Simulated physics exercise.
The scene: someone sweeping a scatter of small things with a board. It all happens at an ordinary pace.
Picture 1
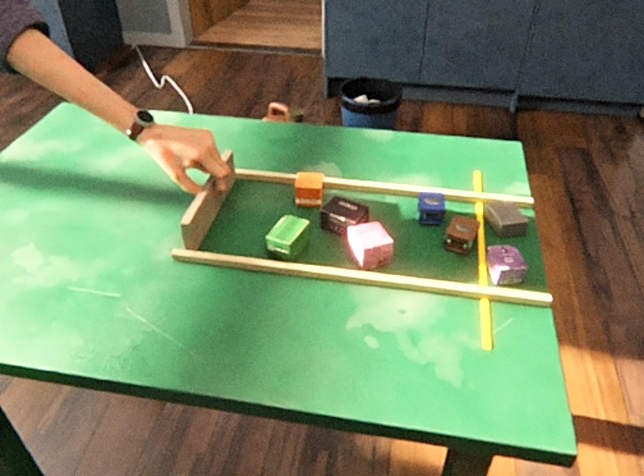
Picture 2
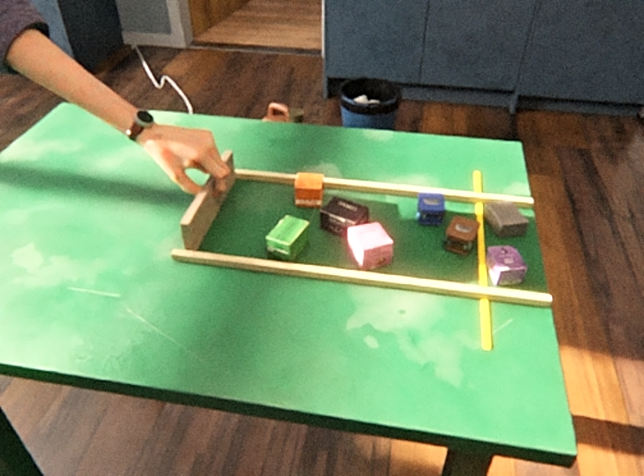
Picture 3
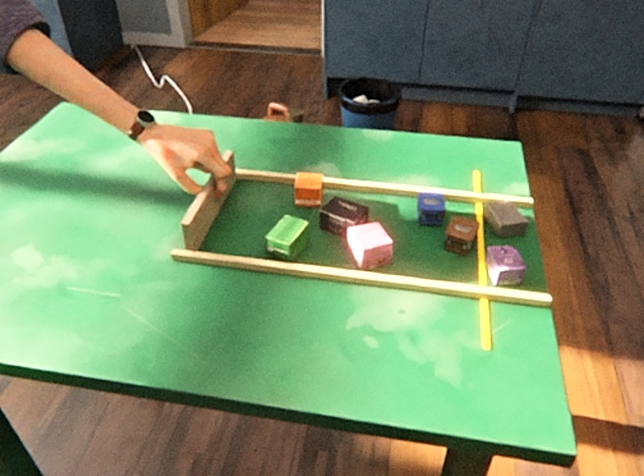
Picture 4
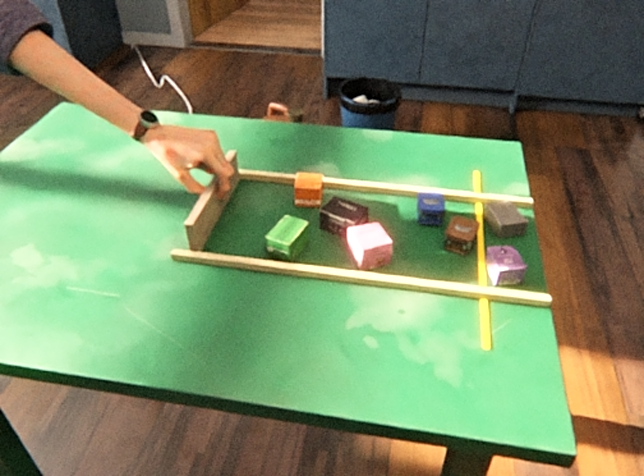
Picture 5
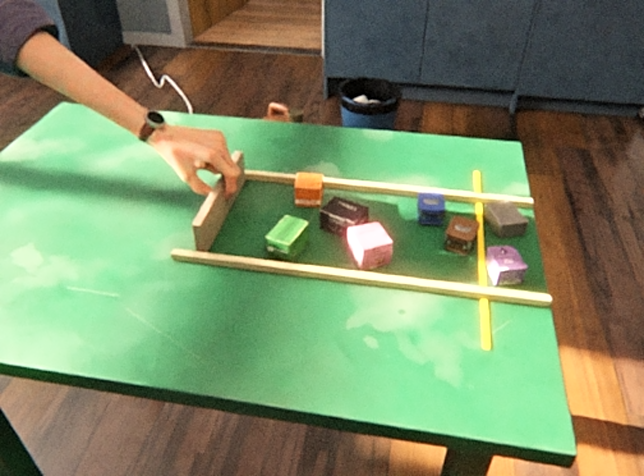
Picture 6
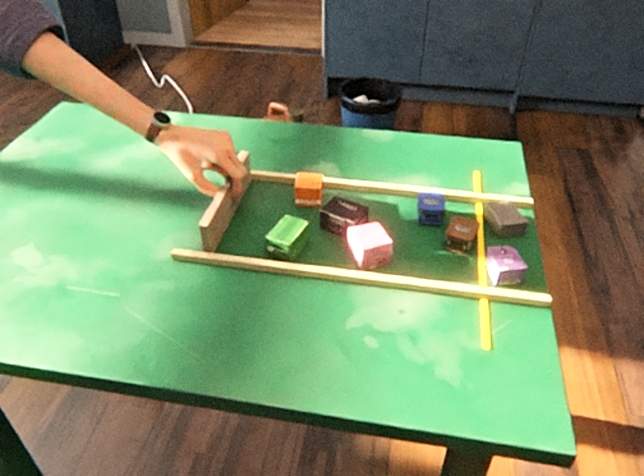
A hand slides a wooden board slightly right between two rails toward scattered small coloured boxes.
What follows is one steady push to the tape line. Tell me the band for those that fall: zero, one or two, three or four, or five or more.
As it turns out, the number that fall off is one or two.
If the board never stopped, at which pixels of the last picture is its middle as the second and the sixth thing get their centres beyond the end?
At (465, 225) for the second, at (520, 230) for the sixth.
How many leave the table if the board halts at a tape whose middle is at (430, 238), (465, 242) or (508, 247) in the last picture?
Down on the floor: 0, 1 and 5.
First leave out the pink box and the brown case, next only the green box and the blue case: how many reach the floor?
First 1, then 0.
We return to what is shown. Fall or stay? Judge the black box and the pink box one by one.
The black box remains up, the pink box remains up.
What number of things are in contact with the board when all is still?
3 of them.
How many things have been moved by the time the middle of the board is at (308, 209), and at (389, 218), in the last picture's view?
The counts are 2 and 5.
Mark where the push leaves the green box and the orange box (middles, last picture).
First (499, 263), then (495, 210).
Early on, none off yet; grey block at rest near (505, 219); purple box at rest near (505, 265); brown case at rest near (462, 236).
Finally, the number that fall off is one or two; lost, purple box and grey block.
